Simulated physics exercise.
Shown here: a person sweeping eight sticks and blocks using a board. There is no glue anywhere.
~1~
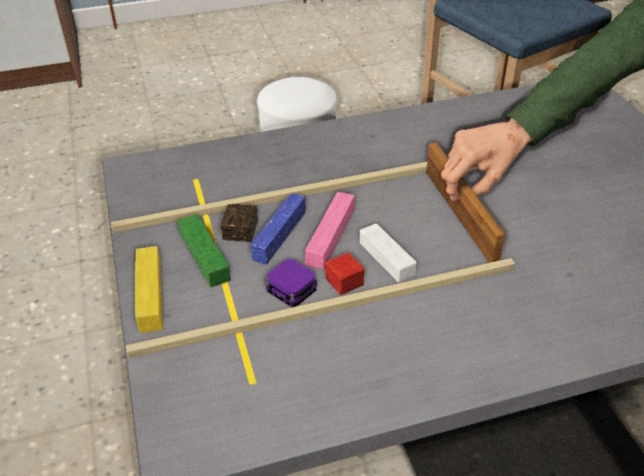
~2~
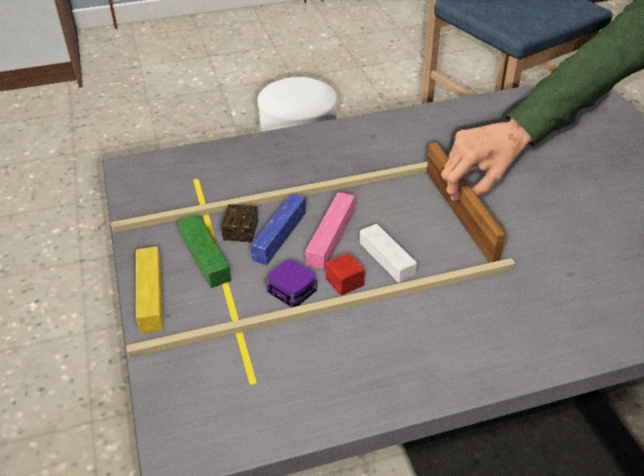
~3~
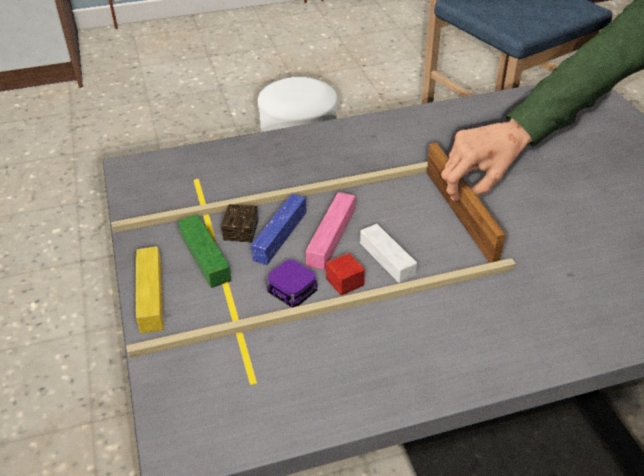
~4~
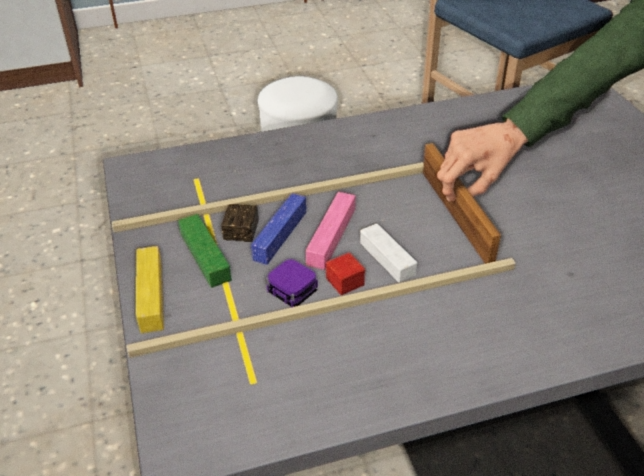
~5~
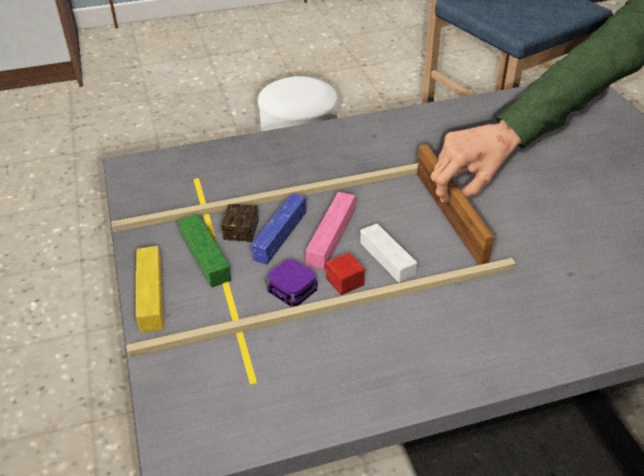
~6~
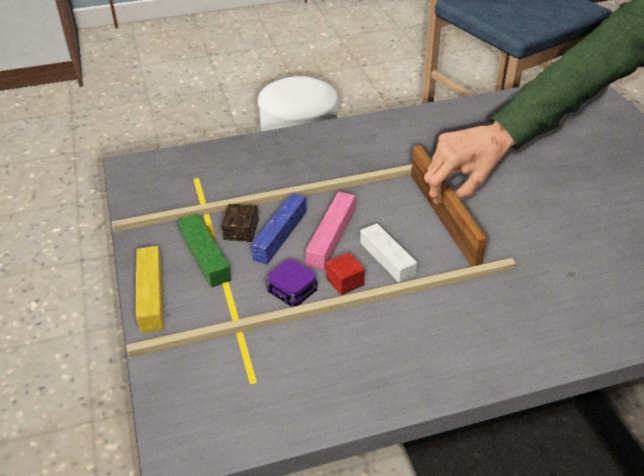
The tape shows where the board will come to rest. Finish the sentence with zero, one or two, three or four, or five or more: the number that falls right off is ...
The number that falls right off is zero.
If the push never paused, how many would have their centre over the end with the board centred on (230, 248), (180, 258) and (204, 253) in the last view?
The counts are 0, 3 and 1, in that order.
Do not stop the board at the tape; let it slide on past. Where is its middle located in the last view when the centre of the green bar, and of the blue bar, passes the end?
The middle is at (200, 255) when it's the green bar, and at (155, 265) when it's the blue bar.
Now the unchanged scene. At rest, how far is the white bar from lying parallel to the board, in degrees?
Some 0 degrees.
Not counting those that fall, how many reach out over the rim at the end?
Overhanging ones - 2.
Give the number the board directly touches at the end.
2 end up touching it.
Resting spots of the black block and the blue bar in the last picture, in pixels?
The first comes to rest at (157, 236), and the second at (178, 243).
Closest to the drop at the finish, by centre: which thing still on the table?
The yellow bar is foremost.
Soon after, none off yet; yellow bar at rest near (150, 288); green bar at rest near (204, 249); black block at rest near (240, 222).
After that, none off yet; yellow bar at rest near (150, 288); green bar displaced a little near (178, 256); black block displaced about its own width near (197, 229).
In the end, the number that fall off is zero.
